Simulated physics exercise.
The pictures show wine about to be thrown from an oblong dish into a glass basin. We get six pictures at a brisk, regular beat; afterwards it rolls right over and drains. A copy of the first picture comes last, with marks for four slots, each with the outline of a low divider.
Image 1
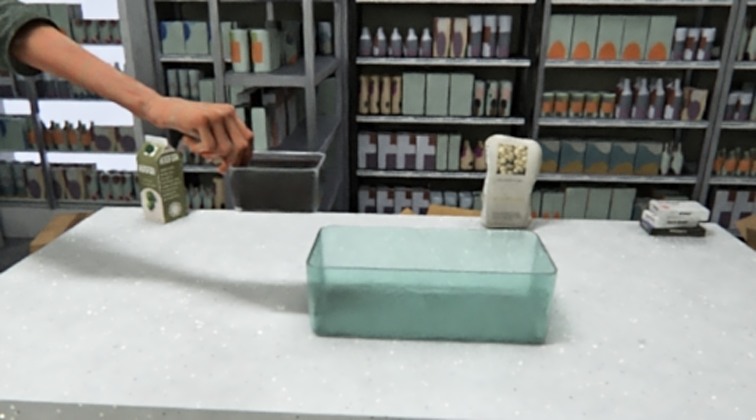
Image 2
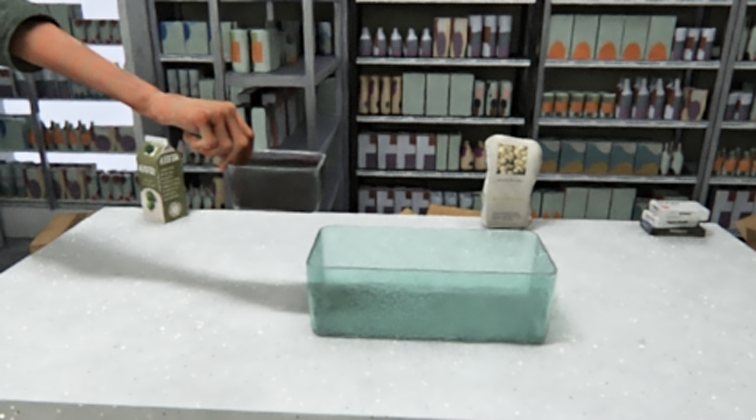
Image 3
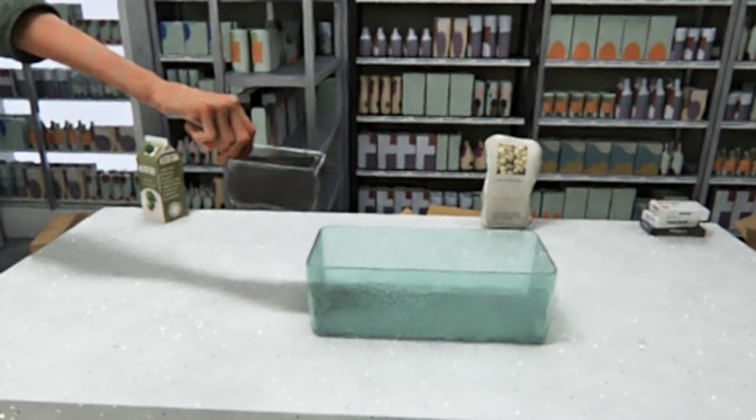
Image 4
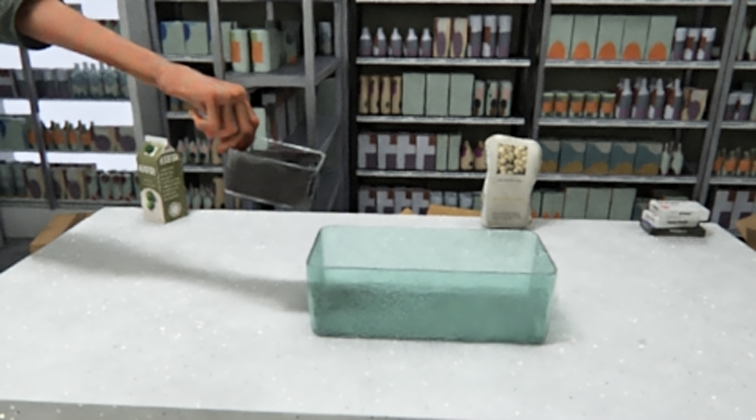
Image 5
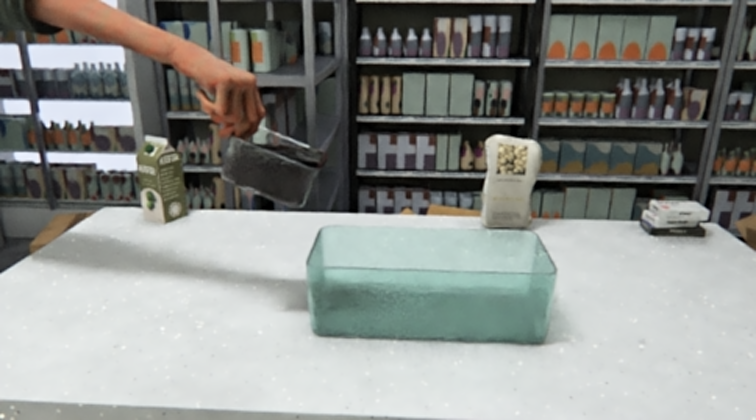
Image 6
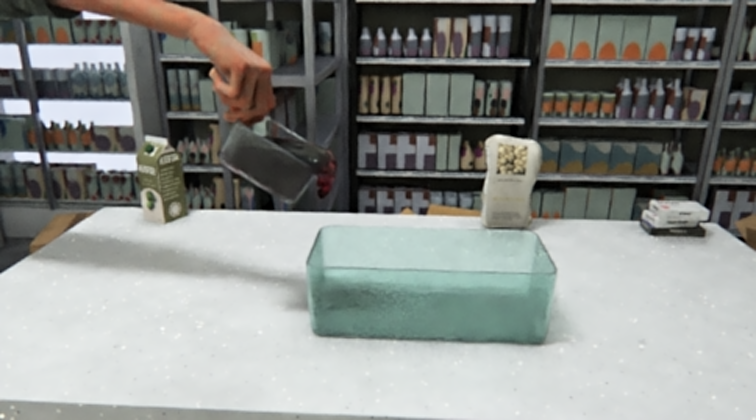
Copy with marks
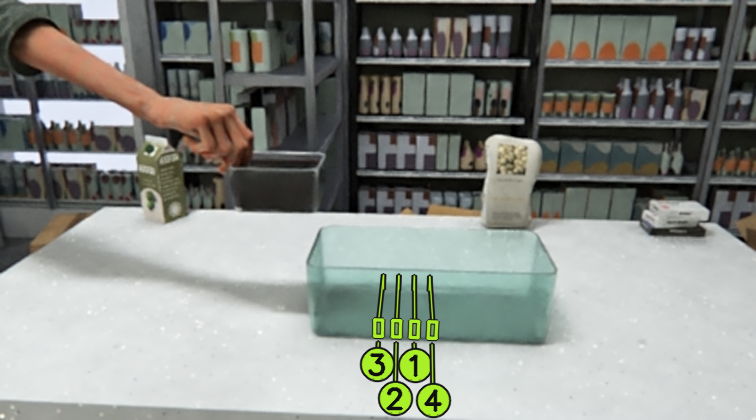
A hand tips a clear oblong dish rightward until dark red liquid reaches over its lip.
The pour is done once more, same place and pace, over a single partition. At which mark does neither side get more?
Go for 2.
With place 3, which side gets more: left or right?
More ends on the right.
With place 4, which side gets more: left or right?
The left one.
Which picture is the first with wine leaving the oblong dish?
Picture 5.
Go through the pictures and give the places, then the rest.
Upright, lip at (321, 161); basin from (311, 332) to (546, 340); nothing has left yet, in the first frame.
Upright, lip at (321, 161); nothing has left yet, in the second frame.
Tipped about 6°, lip at (321, 161); nothing has left yet, in the third frame.
Tipped about 12°, lip at (321, 161); nothing has left yet, in the fourth frame.
Tipped about 21°, lip at (321, 161); wine is over the lip, down to (321, 161), in the fifth frame.
Tipped about 32°, lip at (321, 161); wine is over the lip, down to (323, 191), in the sixth frame.
In lime, 1 at (414, 343); 2 at (396, 342); 3 at (378, 342); 4 at (432, 344).
If 1 is chosen, about 74 % ends left of the wall and 24 % right of it.
If 2 is chosen, about 44 % ends left of the wall and 54 % right of it.
If 3 is chosen, about 25 % ends left of the wall and 73 % right of it.
If 4 is chosen, about 79 % ends left of the wall and 19 % right of it.
